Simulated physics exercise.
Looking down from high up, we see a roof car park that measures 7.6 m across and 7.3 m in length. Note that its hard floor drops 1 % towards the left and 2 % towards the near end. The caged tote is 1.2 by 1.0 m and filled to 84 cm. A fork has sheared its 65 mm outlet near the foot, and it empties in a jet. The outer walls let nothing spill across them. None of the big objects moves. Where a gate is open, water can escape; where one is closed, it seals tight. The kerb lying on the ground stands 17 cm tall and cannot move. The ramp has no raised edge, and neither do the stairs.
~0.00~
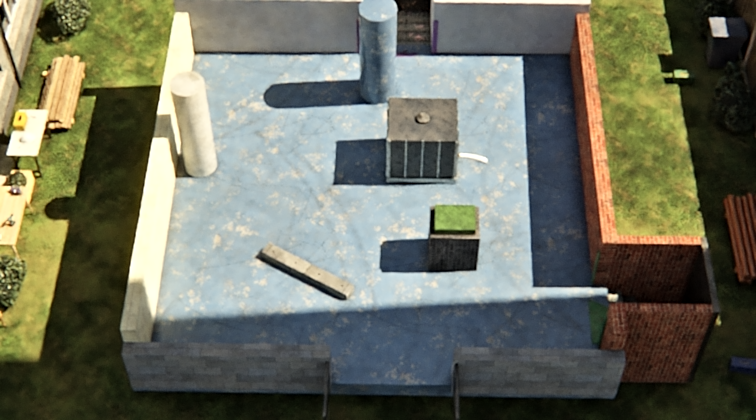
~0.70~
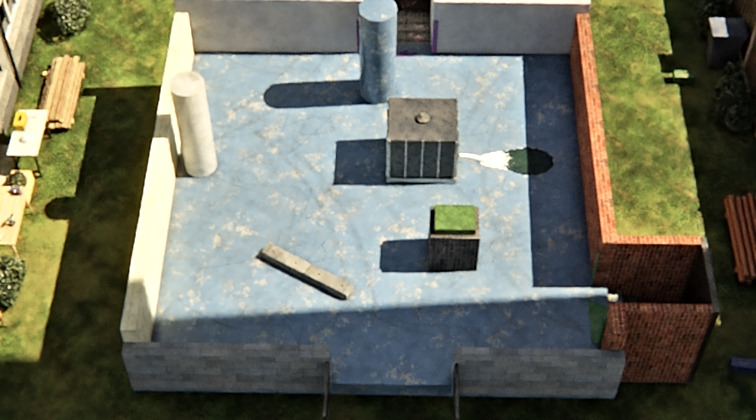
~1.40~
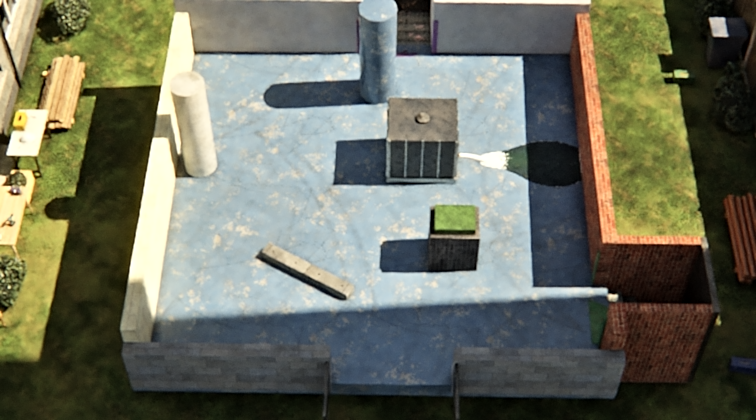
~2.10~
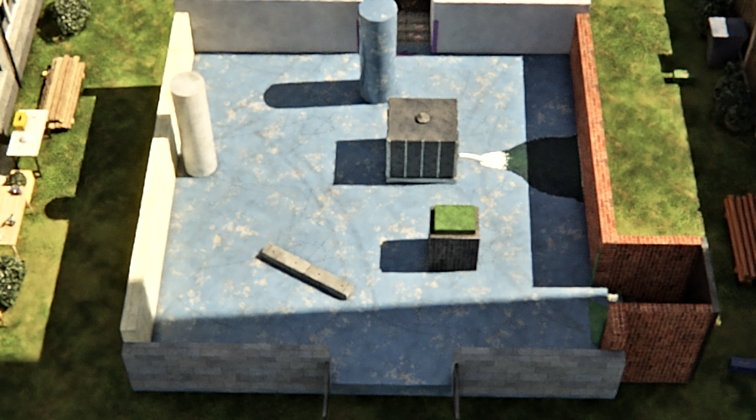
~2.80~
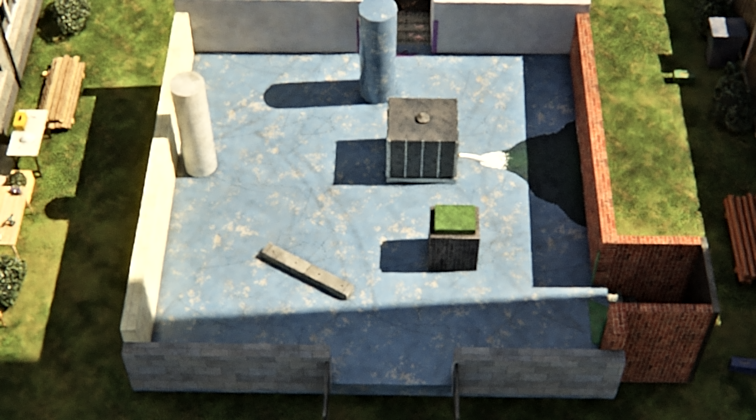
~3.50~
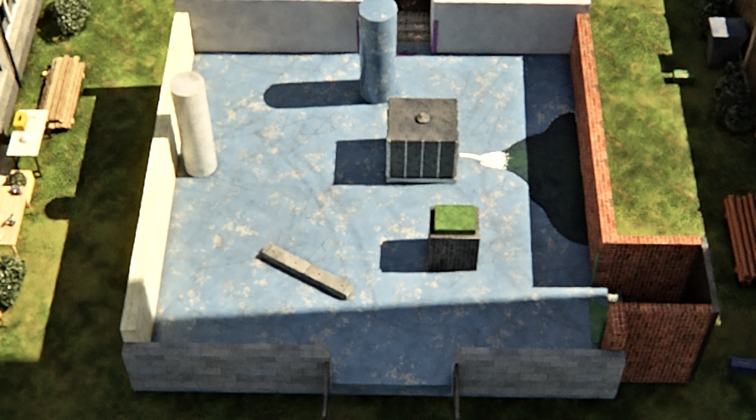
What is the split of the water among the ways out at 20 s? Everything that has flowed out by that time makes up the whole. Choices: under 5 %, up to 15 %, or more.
Gate opening - between 5 and 15 %, stair shaft (marked green) - less than 5 %, ramp down (marked purple) - less than 5 %.
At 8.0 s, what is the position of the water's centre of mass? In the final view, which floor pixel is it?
Near (549, 198).
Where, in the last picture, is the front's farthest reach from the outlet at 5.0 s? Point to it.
Tip position: Roughly (591, 275), last view.
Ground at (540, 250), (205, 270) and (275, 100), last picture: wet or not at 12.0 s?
Soaked, bone dry, bone dry.
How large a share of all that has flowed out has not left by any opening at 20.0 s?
I'd put it at around 88 per cent.
After 5.0 s water covers 10 % of the floor and is deepest (4 cm) near (570, 163); gone so far, the gate opening 0 %, the stair shaft (marked green) 0 %, the ramp down (marked purple) 0 %.
After 8.0 s water covers 15 % of the floor and is deepest (4 cm) near (570, 163); gone so far, the gate opening 0 %, the stair shaft (marked green) 0 %, the ramp down (marked purple) 0 %.
After 12.0 s water covers 20 % of the floor and is deepest (4 cm) near (580, 163); gone so far, the gate opening 0 %, the stair shaft (marked green) 0 %, the ramp down (marked purple) 0 %.
After 16.0 s water covers 25 % of the floor and is deepest (4 cm) near (580, 163); gone so far, the gate opening 2 %, the stair shaft (marked green) 1 %, the ramp down (marked purple) 0 %.
After 20.0 s water covers 25 % of the floor and is deepest (4 cm) near (580, 163); gone so far, the gate opening 11 %, the stair shaft (marked green) 1 %, the ramp down (marked purple) 0 %.
